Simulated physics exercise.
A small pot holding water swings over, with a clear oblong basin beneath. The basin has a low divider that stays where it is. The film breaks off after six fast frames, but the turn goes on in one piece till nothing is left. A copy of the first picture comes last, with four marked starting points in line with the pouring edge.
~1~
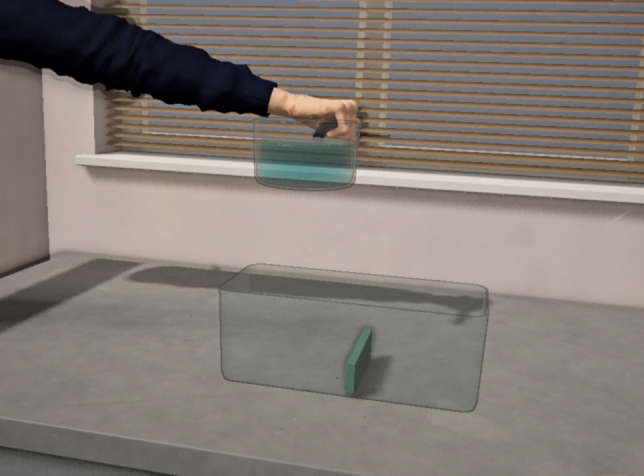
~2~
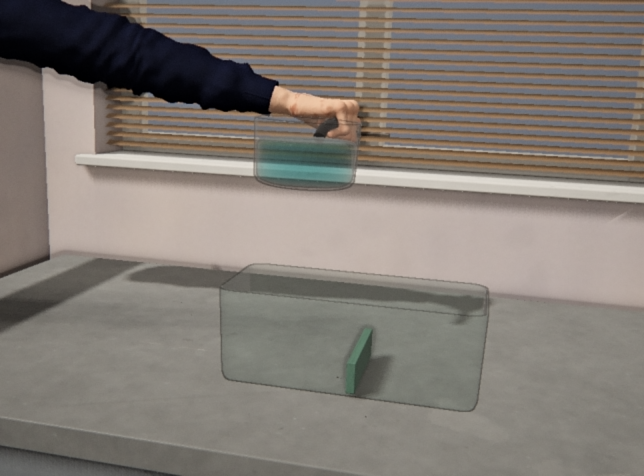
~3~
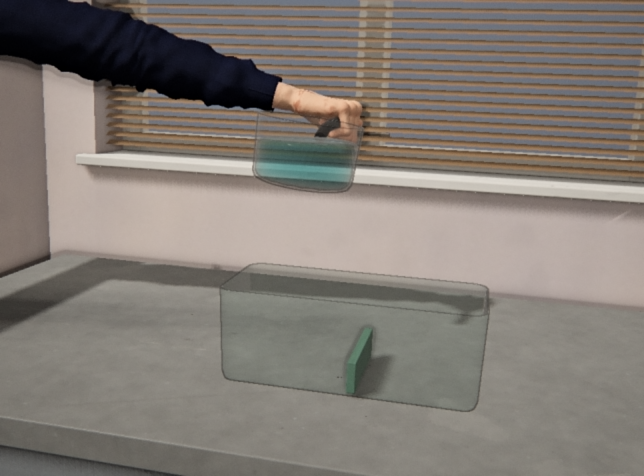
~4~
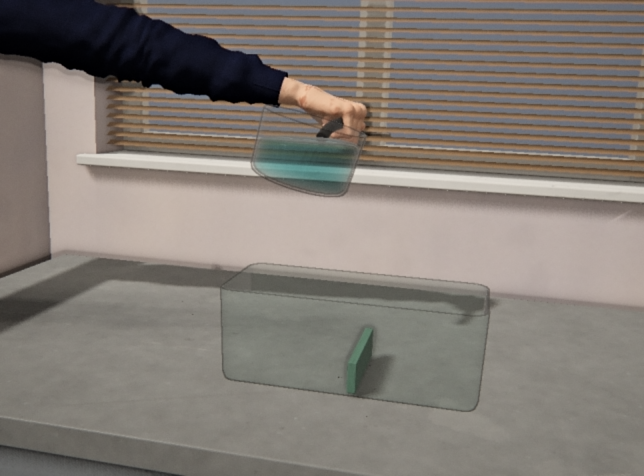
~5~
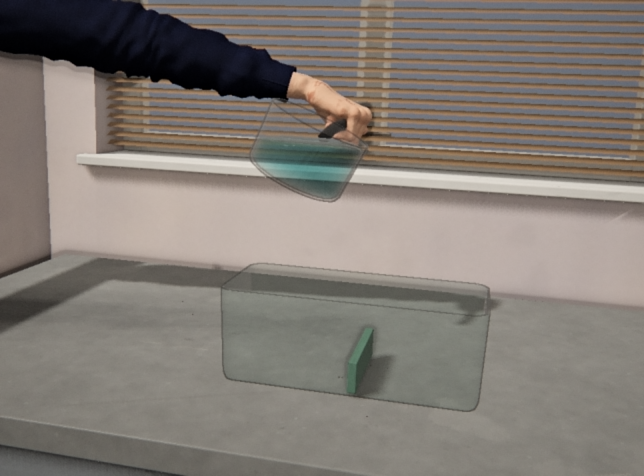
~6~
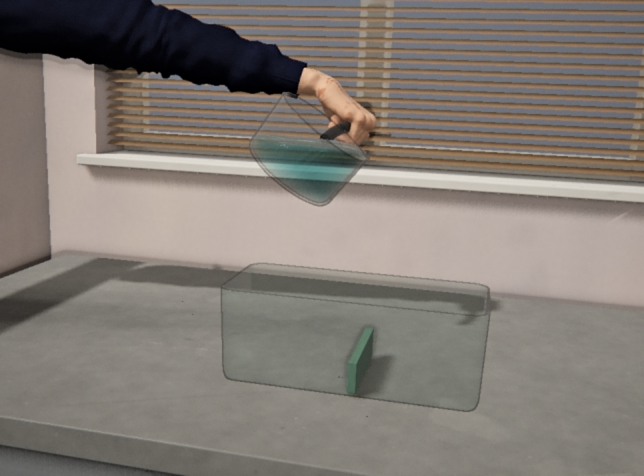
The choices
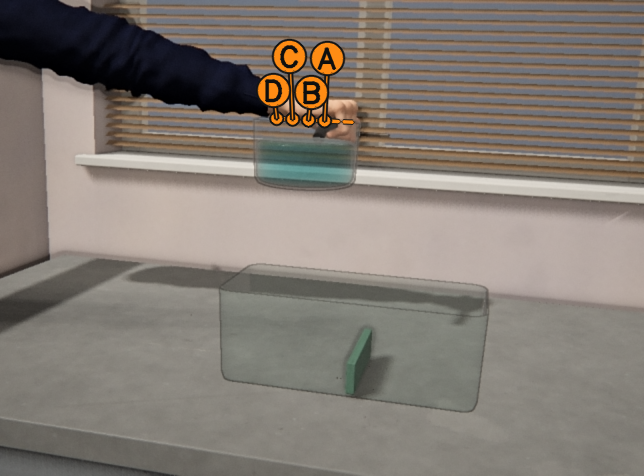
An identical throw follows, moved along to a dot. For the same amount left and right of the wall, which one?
Best: A.
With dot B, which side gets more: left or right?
More ends on the left.
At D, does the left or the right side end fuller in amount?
More ends on the left.
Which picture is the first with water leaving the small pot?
In picture 6.
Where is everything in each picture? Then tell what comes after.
The first frame shows upright, lip at (357, 122); basin from (222, 377) to (477, 411); top of the wall at (360, 345); nothing has left yet.
The second frame shows upright, lip at (358, 123); nothing has left yet.
The third frame shows tipped about 7°, lip at (361, 128); nothing has left yet.
The fourth frame shows tipped about 14°, lip at (364, 136); nothing has left yet.
The fifth frame shows tipped about 25°, lip at (366, 146); nothing has left yet.
The sixth frame shows tipped about 37°, lip at (365, 159); water is over the lip, down to (365, 159).
In orange, A at (324, 120); B at (308, 120); C at (292, 119); D at (276, 118).
With A, about 50 % ends left of the wall and 49 % right of it.
With B, about 73 % ends left of the wall and 24 % right of it; 3 % is lost outside.
With C, about 90 % ends left of the wall and 6 % right of it; 4 % is lost outside.
With D, about 85 % ends left of the wall and 12 % right of it; 3 % is lost outside.
